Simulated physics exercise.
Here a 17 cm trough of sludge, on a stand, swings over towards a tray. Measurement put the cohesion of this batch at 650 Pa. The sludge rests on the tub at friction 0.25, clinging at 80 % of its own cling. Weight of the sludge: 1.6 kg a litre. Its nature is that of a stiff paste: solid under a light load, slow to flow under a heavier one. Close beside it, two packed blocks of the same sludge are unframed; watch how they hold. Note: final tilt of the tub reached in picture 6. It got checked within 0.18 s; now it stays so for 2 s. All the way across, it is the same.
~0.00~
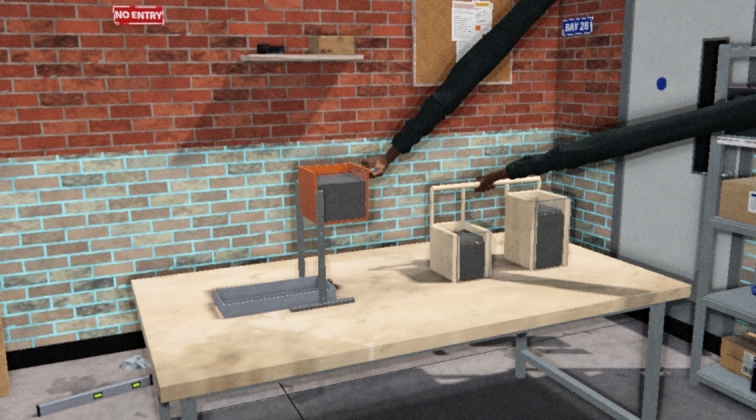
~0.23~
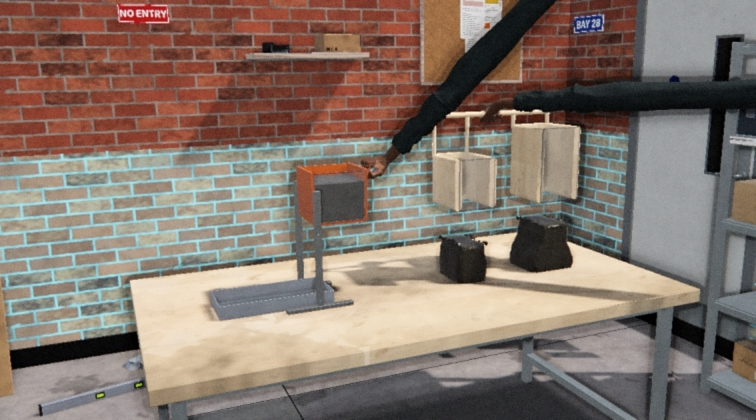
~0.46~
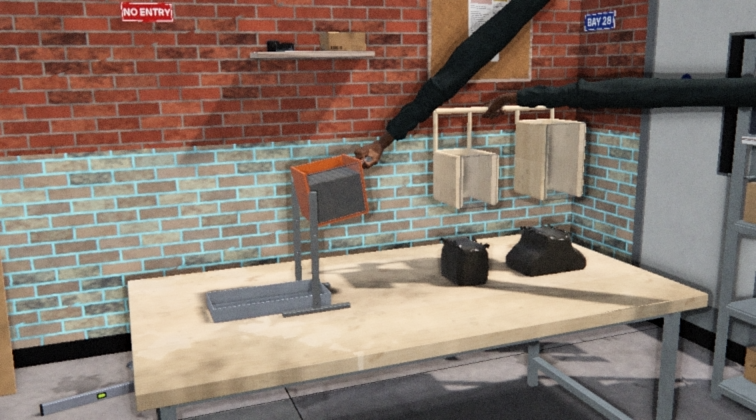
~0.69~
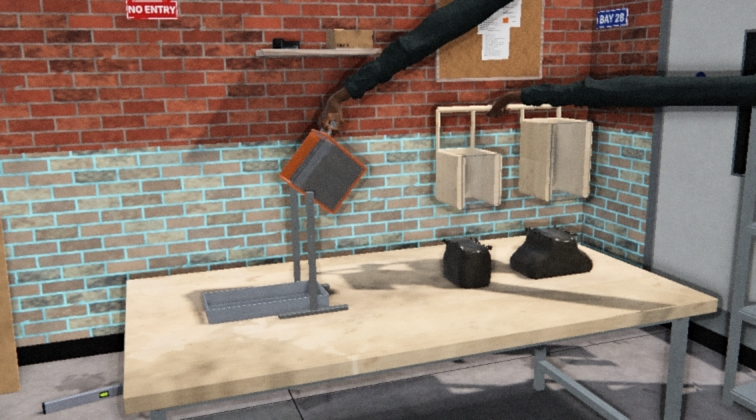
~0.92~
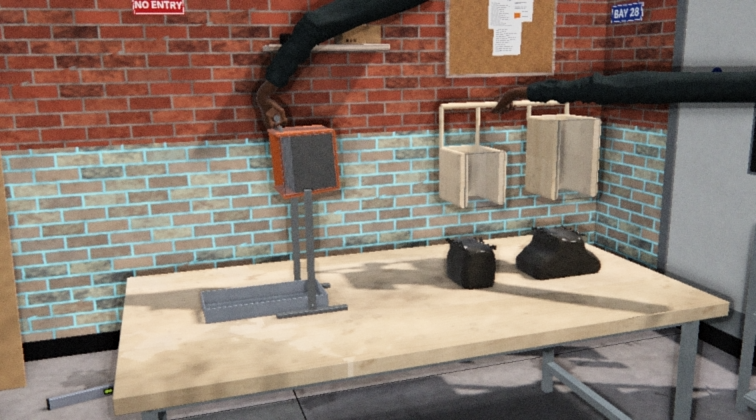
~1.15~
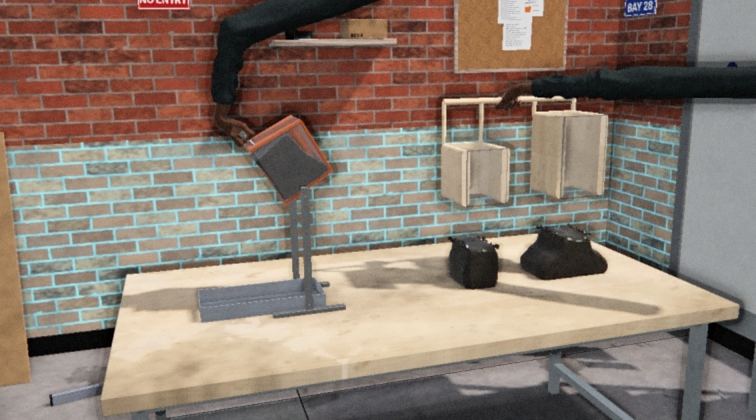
Workshop bench, one arm lifting wooden moulds off two dark blocks, the right one slumping, another arm then tilting an orange tub leftward.
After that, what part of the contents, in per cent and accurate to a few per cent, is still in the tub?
The part still in the tub is near 0 out of 100.
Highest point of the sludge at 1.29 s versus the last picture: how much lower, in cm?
About 10 cm.
After 1.29 s, the tub is at 120 degrees and holds 42 %.
After 1.46 s, the tub is at 120 degrees and holds 0 %.
After 1.63 s, the tub is at 120 degrees and holds 0 %.
After 1.80 s, the tub is at 120 degrees and holds 0 %.
After 3.15 s, at the end, the tub is at 120 degrees and holds 0 %.
